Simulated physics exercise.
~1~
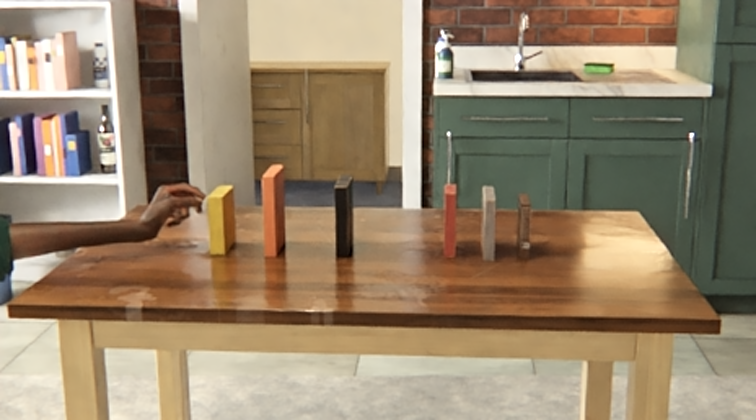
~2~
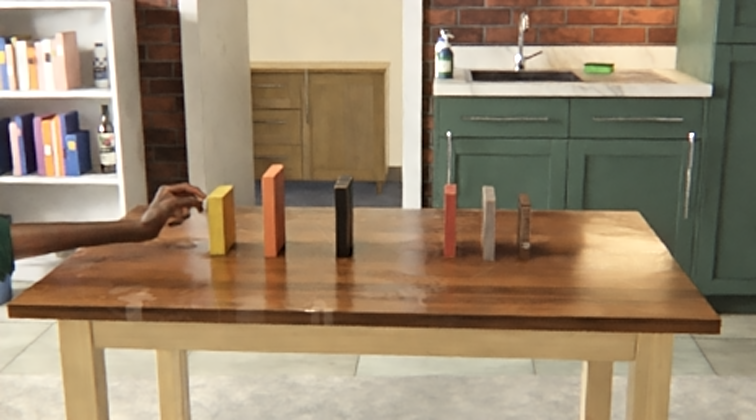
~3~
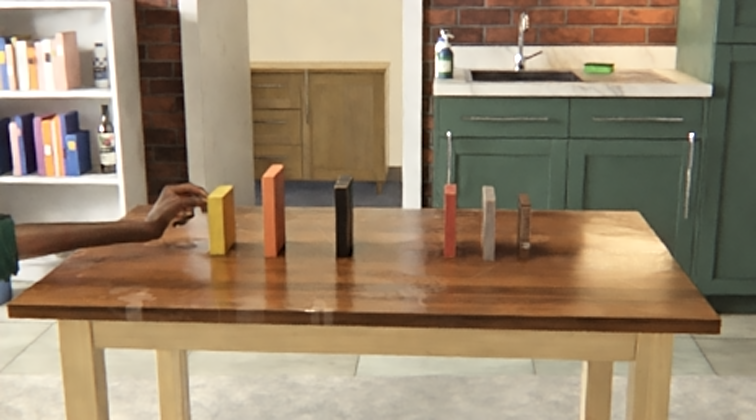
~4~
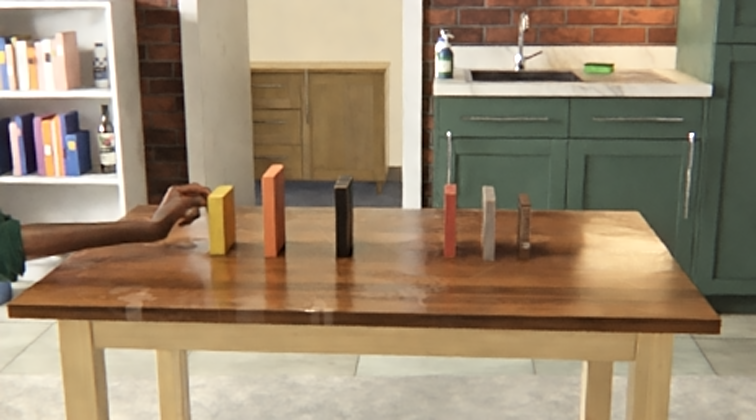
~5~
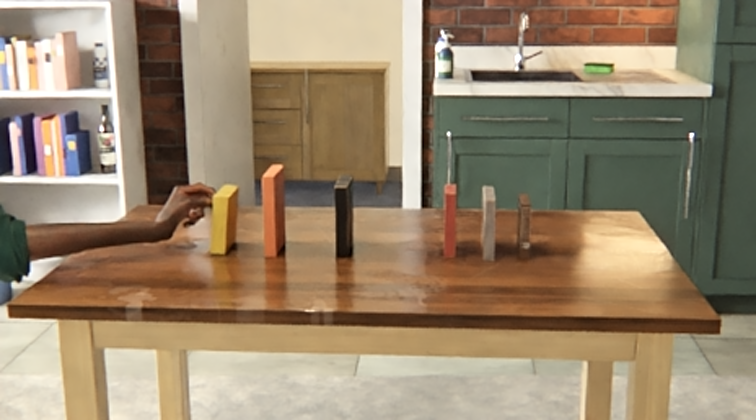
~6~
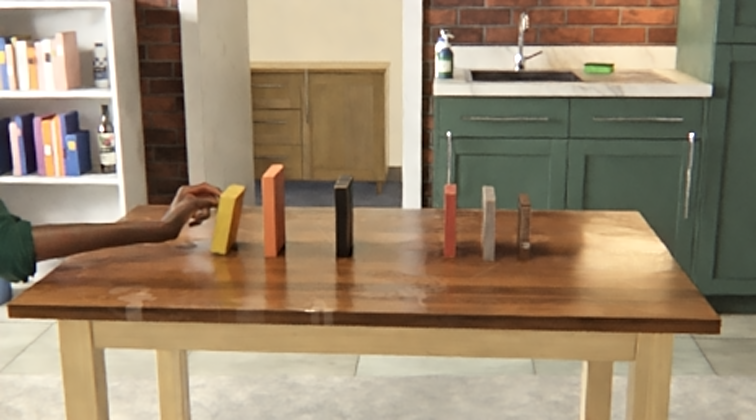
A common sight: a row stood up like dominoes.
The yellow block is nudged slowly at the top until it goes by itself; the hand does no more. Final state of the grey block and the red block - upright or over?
At the end, the grey block is left standing in the end. The red block is left standing in the end.
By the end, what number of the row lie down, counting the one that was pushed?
Total: 3.
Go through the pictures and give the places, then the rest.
The first frame shows grey block (489, 223); red block (450, 221).
The second frame shows black board (344, 216); orange board (274, 210).
The third frame shows black board (344, 216); orange board (274, 210).
The fourth frame shows black board (344, 216); orange board (274, 210).
The fifth frame shows yellow block 6° over; black board (344, 216); orange board (274, 210).
The sixth frame shows yellow block 13° over; grey block (489, 223); red block (450, 221).
Then, 0.30 s past the last view, yellow block 47° over; orange board rocked 5° from its first pose.
Then, 0.60 s past the last view, yellow block 75° over; orange board rocked 64° from its first pose; black board rocked 24° from its first pose.
Then, 0.70 s past the last view, yellow block 77° over; orange board on its side; black board rocked 74° from its first pose.
Then, 0.80 s past the last view, yellow block 77° over; orange board on its side; black board on its side.
Finally, down or leaning hard on the table, black board and orange board; the other 2 still in place. Final places as the last picture's camera would see them, grey block near (489, 223), red block near (450, 221).
